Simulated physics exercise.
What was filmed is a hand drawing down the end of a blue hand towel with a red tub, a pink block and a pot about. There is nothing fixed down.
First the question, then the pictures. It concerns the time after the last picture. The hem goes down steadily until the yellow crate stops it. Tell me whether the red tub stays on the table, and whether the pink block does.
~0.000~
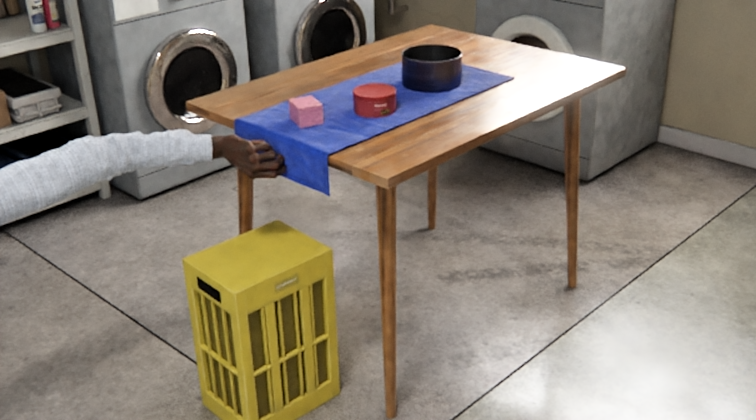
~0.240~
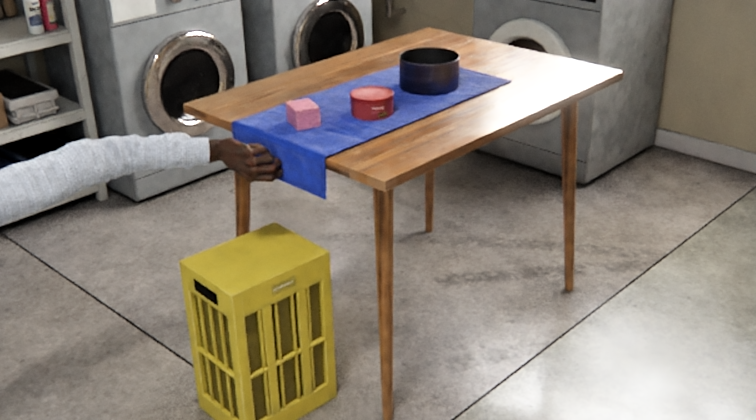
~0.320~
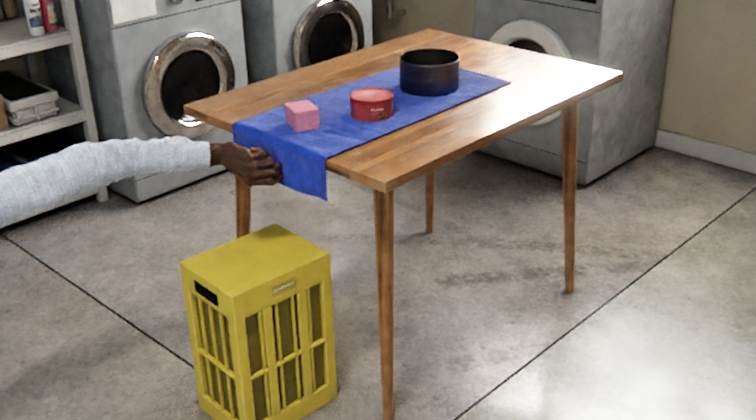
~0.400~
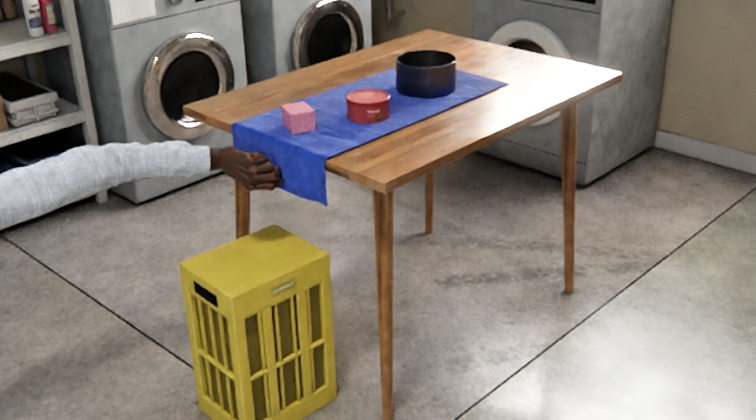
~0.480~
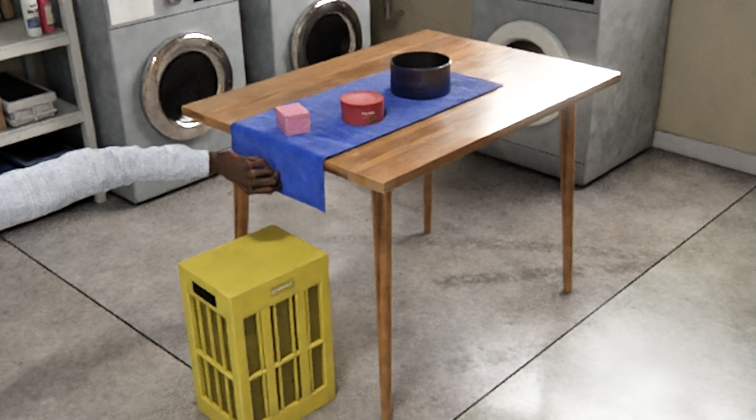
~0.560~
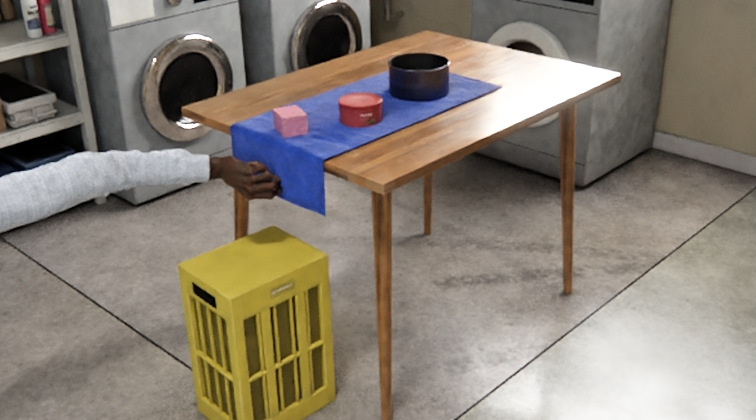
The red tub stays on. The pink block falls off.
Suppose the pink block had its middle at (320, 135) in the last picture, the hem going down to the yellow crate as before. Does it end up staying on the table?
So it takes the fall.
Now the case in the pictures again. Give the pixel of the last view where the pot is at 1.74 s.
Centre approx. (384, 89).
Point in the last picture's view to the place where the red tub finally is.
Around (320, 125).
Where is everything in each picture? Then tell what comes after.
In the first frame, hand towel end (330, 196); red tub (375, 90); pink block (305, 102); pot (432, 53); top of the crate (257, 269).
In the second frame, hand towel end (326, 199), far hem (512, 81); pink block (303, 104); pink block stands on the cloth.
In the third frame, hand towel end (327, 201); red tub (371, 94).
In the fourth frame, hand towel end (327, 206), far hem (509, 84); pink block (298, 108).
In the fifth frame, hand towel end (325, 212); red tub (362, 98).
In the sixth frame, hand towel end (325, 216), far hem (503, 87); red tub (360, 100); pink block (290, 111); top of the crate (252, 275).
After 1.24 s, hem going down; tub carried along near (334, 120); block over the edge.
After 1.74 s, hem on the crate; tub carried along near (320, 125); block over the edge.
At rest, hem on the crate; tub carried along near (320, 125); block over the edge. The red tub keeps clear of the edge and the pink block falls off.
